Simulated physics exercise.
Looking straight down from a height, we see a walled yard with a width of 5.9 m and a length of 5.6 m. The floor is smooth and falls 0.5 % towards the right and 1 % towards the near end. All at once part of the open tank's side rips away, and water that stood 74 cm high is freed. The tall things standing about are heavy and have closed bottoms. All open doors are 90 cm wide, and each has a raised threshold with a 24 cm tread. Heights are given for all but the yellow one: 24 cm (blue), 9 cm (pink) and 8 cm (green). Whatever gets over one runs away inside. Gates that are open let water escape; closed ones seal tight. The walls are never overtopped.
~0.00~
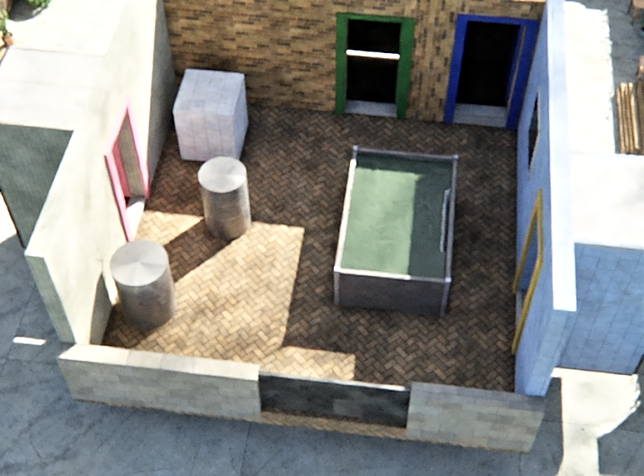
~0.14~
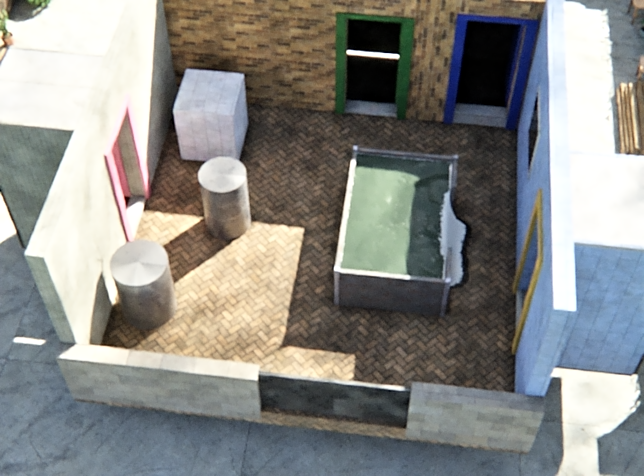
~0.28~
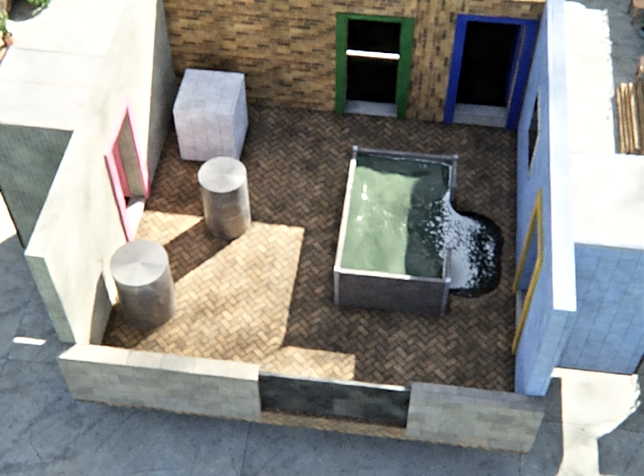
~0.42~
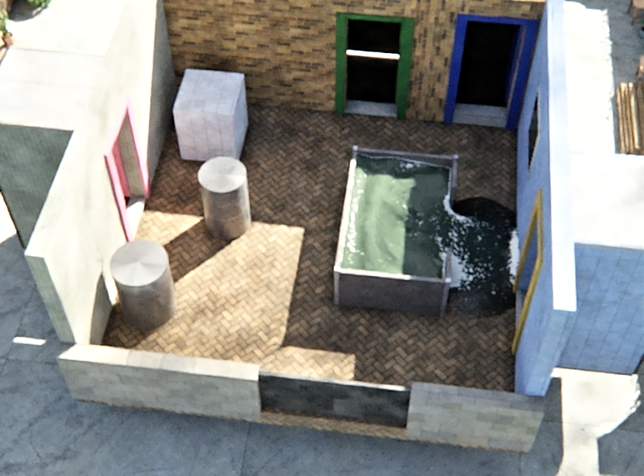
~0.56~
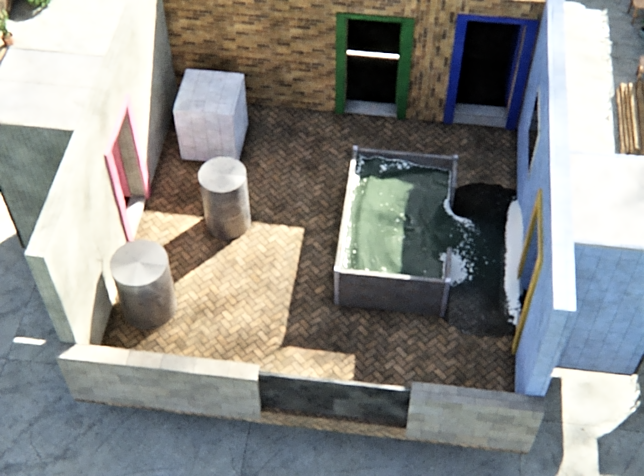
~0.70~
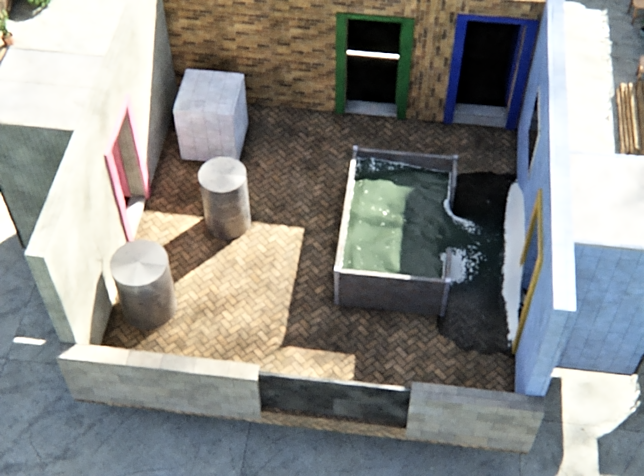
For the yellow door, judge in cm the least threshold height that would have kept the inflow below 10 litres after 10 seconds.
A threshold of about 31 cm.
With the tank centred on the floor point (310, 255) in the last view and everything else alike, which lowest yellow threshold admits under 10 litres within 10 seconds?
At least some 33 centimetres tall.
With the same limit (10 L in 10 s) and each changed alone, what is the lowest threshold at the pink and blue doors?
Some 11.0 cm for pink, some 29 cm for blue.
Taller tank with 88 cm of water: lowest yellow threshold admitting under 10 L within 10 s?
Step height: Approx. 38 cm.
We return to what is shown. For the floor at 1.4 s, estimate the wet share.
Roughly 20 percent of the floor.
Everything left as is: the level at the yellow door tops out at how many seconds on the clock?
About 1.2 seconds.
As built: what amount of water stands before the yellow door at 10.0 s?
Lab note: Depth approx. 6.0 cm.
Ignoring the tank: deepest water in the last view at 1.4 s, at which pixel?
Around pixel (508, 264).
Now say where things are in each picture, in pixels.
The first picture shows the open tank at (399, 215) is whole and still, 74 cm deep; the yellow door at (527, 279) is dry.
In the second picture, water pours out at (446, 241) and has run 0.3 m, to (464, 279); about 7 cm deep outside, 74 cm at the back.
In the third picture, the gap is at (446, 241), the front 0.8 m out at (496, 275); the back of the open tank holds 72 cm.
In the fourth picture, water pours out at (446, 241) and has run 1.1 m, to (516, 301); about 12 cm deep outside, 64 cm at the back.
In the fifth picture, water pours out at (446, 241) and has run 1.3 m, to (515, 331); about 9 cm deep outside, 64 cm at the back.
In the sixth picture, water pours out at (446, 241) and has run 1.6 m, to (515, 353); about 10 cm deep outside, 66 cm at the back; water is at the yellow door at (527, 279).
After 1.4 s water covers 20 % of the floor, deepest (52 cm) near (508, 264); 26 cm at the yellow door, 31 litres in over its 13 cm threshold.
After 3.0 s water covers 50 % of the floor, deepest (32 cm) near (508, 264); 18 cm at the yellow door, 96 litres in over its 13 cm threshold.
After 10.0 s water covers 95 % of the floor, deepest (16 cm) near (308, 401); 6 cm at the yellow door, 117 litres in over its 13 cm threshold.
At the yellow door as built, the water arrived by 0.6 s and peaked near 26 cm at 1.2 s.
Run again over the same 10 s with other heights there, 20 litres in over 27 cm, 3 litres over 36.5 cm. The limit of 10 litres is kept from about 31 cm up.
